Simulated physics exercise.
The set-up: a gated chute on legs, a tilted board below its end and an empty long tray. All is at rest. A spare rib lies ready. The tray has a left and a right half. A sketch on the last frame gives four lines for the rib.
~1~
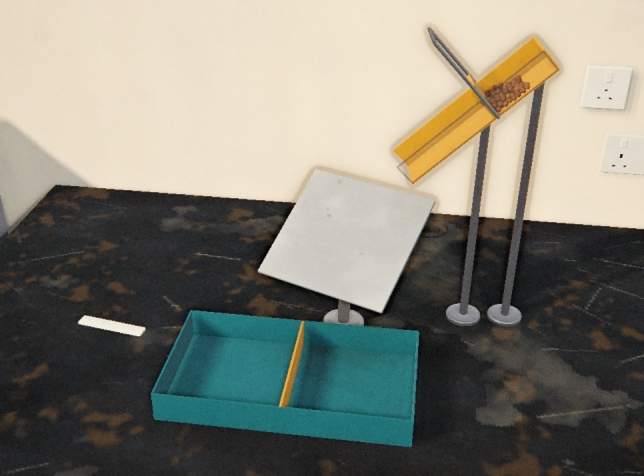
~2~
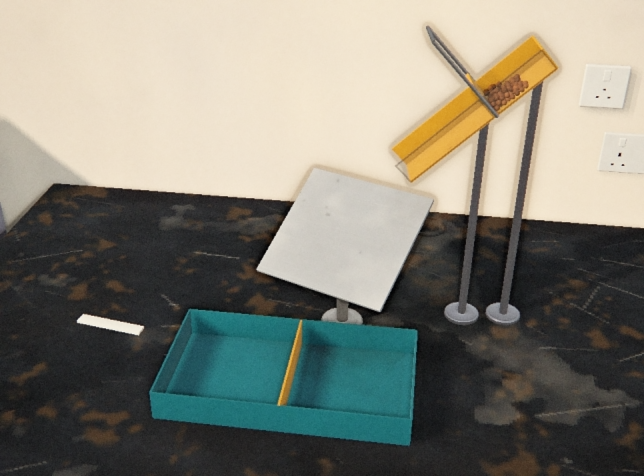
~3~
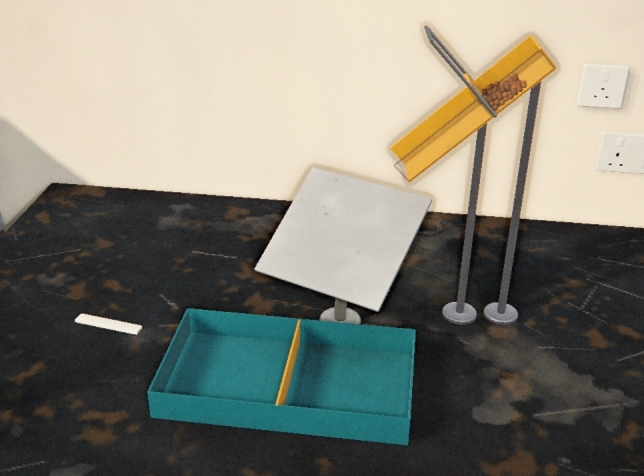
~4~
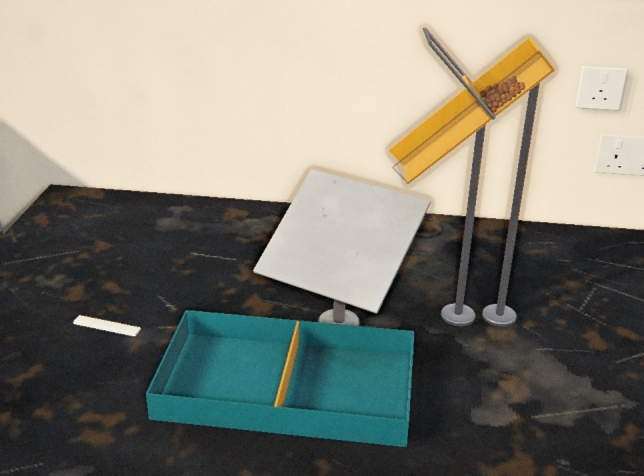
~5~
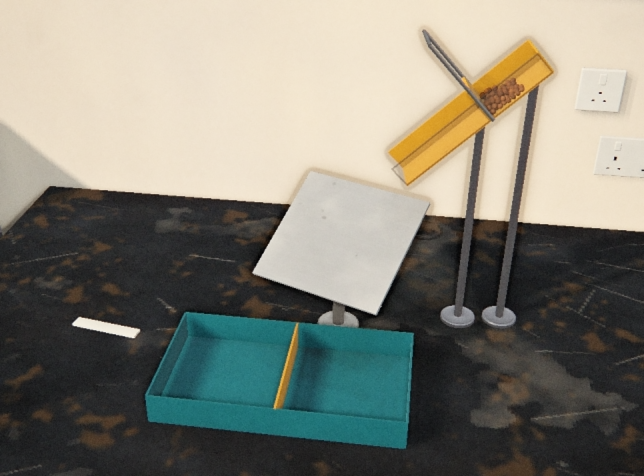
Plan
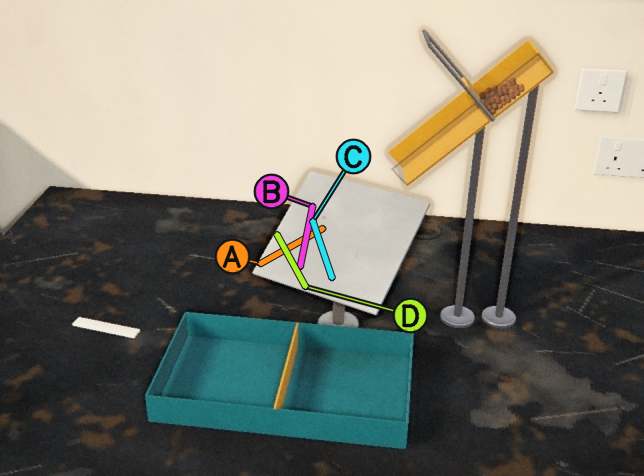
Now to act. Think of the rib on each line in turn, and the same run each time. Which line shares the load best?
Line B.
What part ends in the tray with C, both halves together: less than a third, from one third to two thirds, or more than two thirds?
More than two thirds.
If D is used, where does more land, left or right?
Right.
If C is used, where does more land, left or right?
Right.
On the marked copy, line A from (322, 228) to (260, 263); line B from (312, 206) to (300, 266); line C from (312, 221) to (332, 277); line D from (277, 234) to (305, 286).
With A, of what is caught, nearly all in the left half, a small part in the right.
With B, of what is caught, about two thirds in the left half, about a third in the right.
With C, of what is caught, a small part in the left half, nearly all in the right.
With D, of what is caught, a small part in the left half, most in the right.
